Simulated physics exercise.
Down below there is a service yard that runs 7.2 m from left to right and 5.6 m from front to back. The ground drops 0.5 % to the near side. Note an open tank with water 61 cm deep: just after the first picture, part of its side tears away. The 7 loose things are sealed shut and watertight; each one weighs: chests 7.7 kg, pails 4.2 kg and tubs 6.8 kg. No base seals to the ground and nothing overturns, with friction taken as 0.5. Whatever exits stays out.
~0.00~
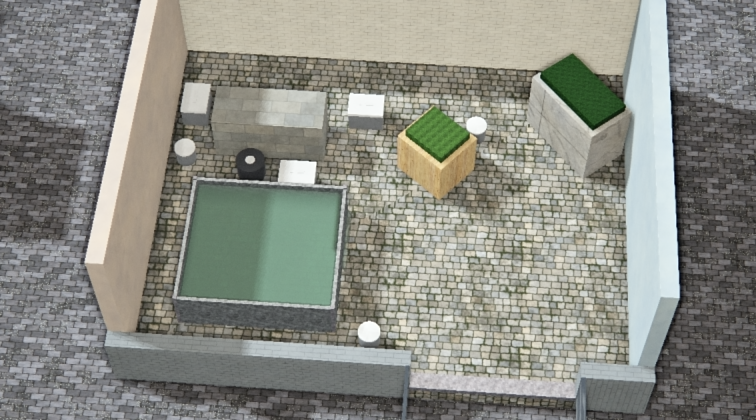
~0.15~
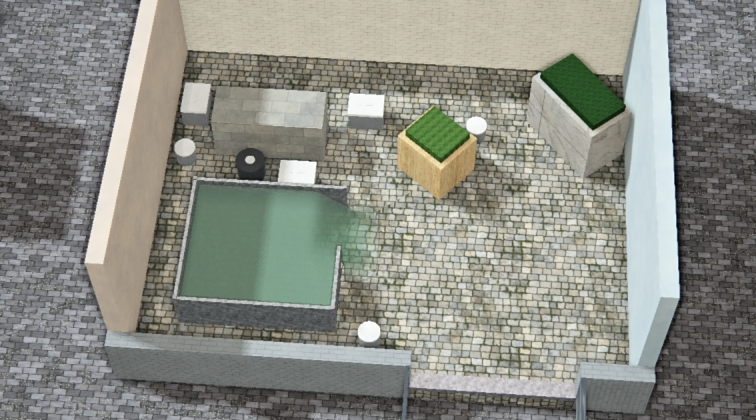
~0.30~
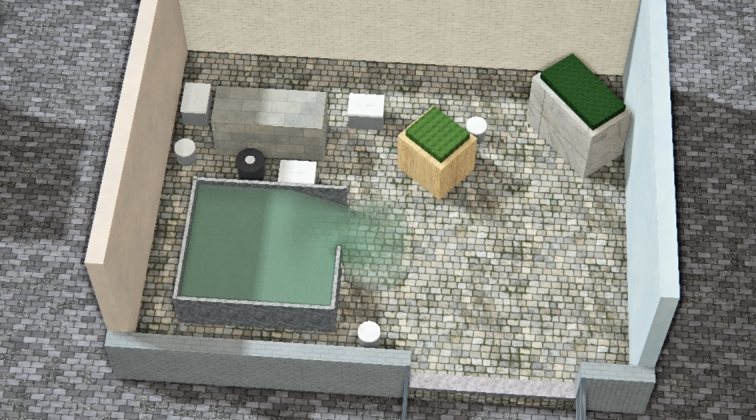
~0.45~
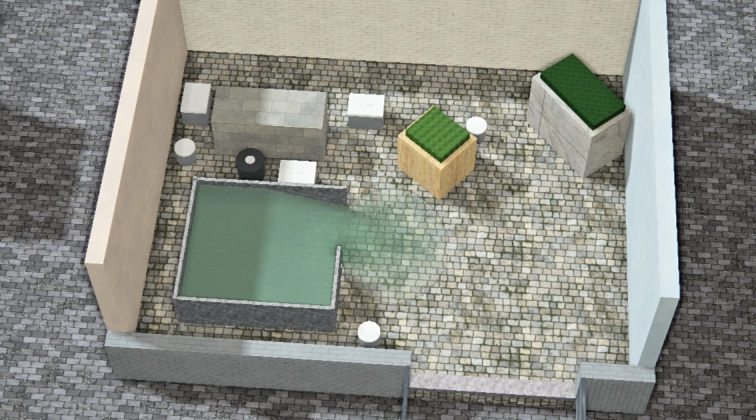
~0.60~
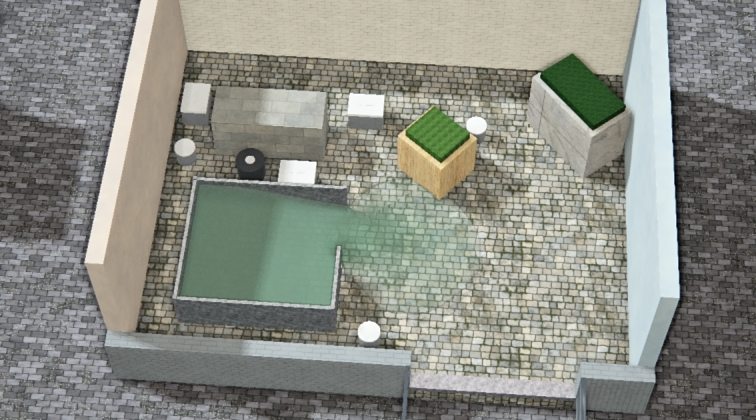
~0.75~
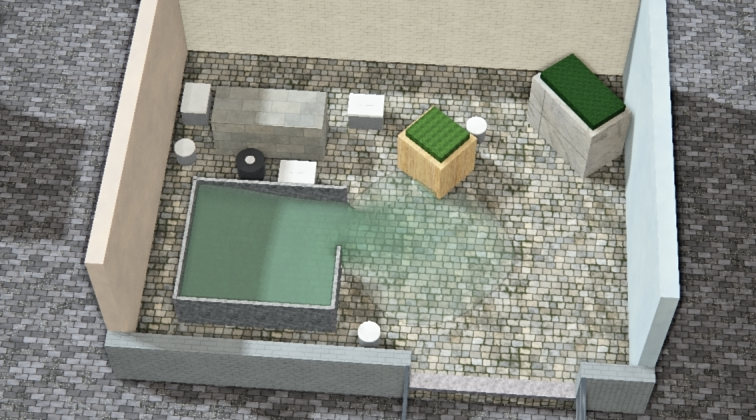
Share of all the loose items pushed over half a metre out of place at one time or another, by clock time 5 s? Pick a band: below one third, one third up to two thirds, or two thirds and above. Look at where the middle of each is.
The share is below one third.
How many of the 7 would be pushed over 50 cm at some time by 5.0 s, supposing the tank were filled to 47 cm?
In that case the number is 0.
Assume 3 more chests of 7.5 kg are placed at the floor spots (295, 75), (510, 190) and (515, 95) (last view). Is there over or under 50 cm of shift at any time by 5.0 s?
Order as listed: Inside half a metre / beyond half a metre / inside half a metre.
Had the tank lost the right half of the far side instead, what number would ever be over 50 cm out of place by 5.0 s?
The answer then is 5.
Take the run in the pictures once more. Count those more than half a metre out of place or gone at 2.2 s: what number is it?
My count gives 0.
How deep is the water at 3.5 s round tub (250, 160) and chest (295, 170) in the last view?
I'd put it at 1 cm and 2 cm respectively.
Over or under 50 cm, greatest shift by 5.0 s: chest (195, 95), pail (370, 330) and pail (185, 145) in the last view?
The first is inside the limit, the second inside the limit, and the third inside the limit.
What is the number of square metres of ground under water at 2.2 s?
Roughly 21 m2.
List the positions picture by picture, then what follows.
A chest at (366, 104) rests on the ground; a pail at (369, 331) rests on the ground; water covers 4.5 m2; 0 of 7 have shifted, in the first frame.
A chest at (366, 104) rests on the ground; a pail at (369, 331) rests on the ground; 5.1 m2 under water; 0 of 7 have shifted, in the second frame.
A chest at (366, 104), on the bottom; a pail at (369, 331) rests on the ground; 5.8 m2 under water; 0 of 7 have shifted, in the third frame.
A chest at (366, 104), on the bottom; a pail at (369, 331) rests on the ground; water covers 6.9 m2; 0 of 7 have shifted, in the fourth frame.
A chest at (366, 104) rests on the ground; a pail at (369, 331) rests on the ground; water covers 8.0 m2; 0 of 7 have shifted, in the fifth frame.
A chest at (366, 104), on the bottom; a pail at (369, 331), on the bottom; water covers 9.2 m2; 0 of 7 have shifted, in the sixth frame.
After 1.1 s 0 of 7 are over 50 cm from their spots; 0 afloat.
After 2.2 s 0 of 7 are over 50 cm from their spots; 0 afloat.
After 3.5 s 1 of 7 are over 50 cm from their spots; 0 afloat.
After 5.0 s 1 of 7 are over 50 cm from their spots, and 1 have been at some point; 0 afloat.
